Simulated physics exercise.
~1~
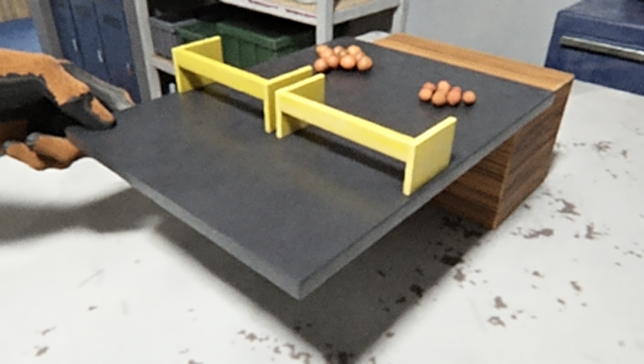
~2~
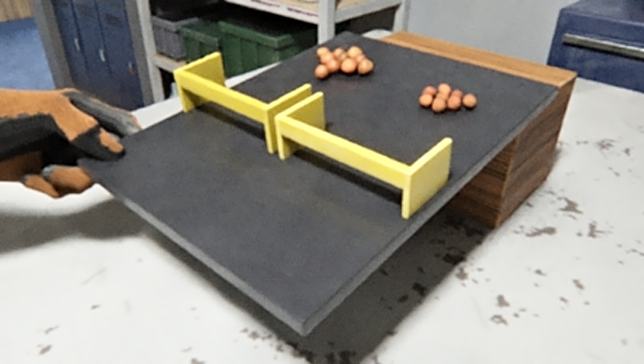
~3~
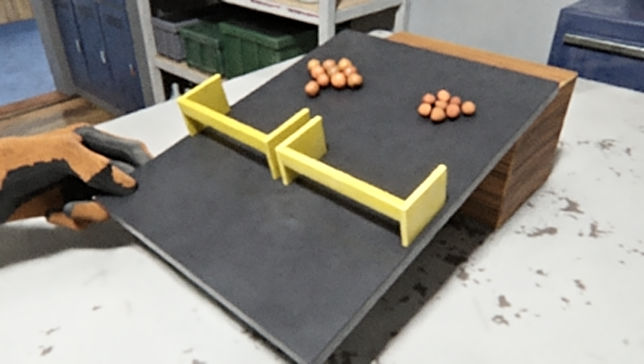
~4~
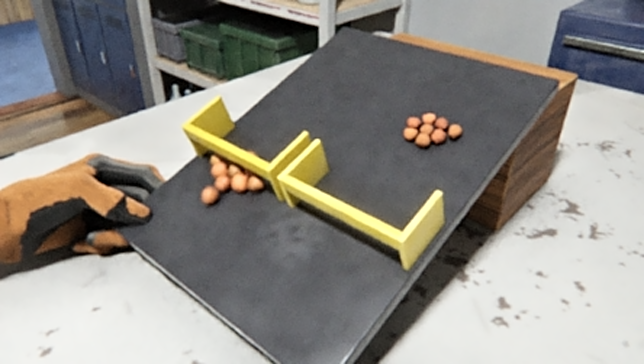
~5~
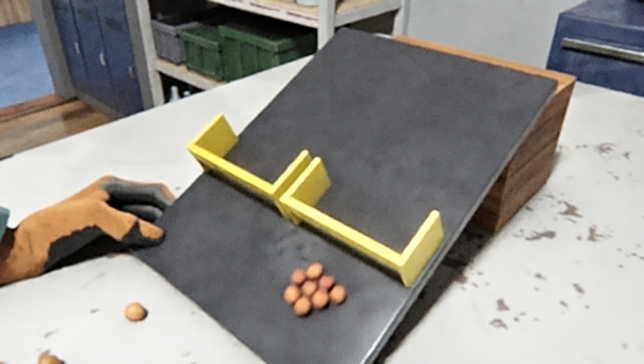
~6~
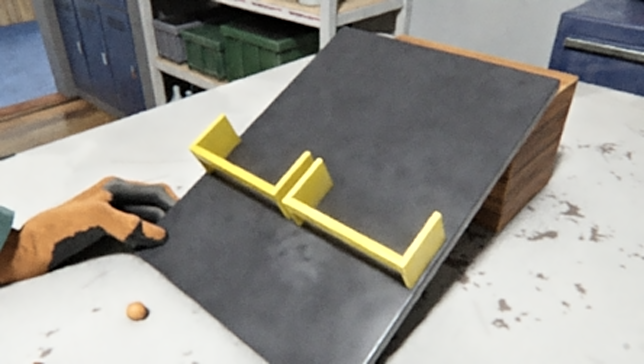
A hand in an orange and black glove, at the left, holds the low end of a dark board whose far end lies on a brown wooden block, on a worn white counter seen from above in a workshop. Two yellow gates stand across the board, with two clusters of small reddish-brown balls above them. The hand lowers its end and the slope steepens. The left cluster rolls down first and passes its gate, then the right cluster follows past its own. Finally the board rests steeply tilted, empty but for the gates, with one ball visible on the counter near the glove.
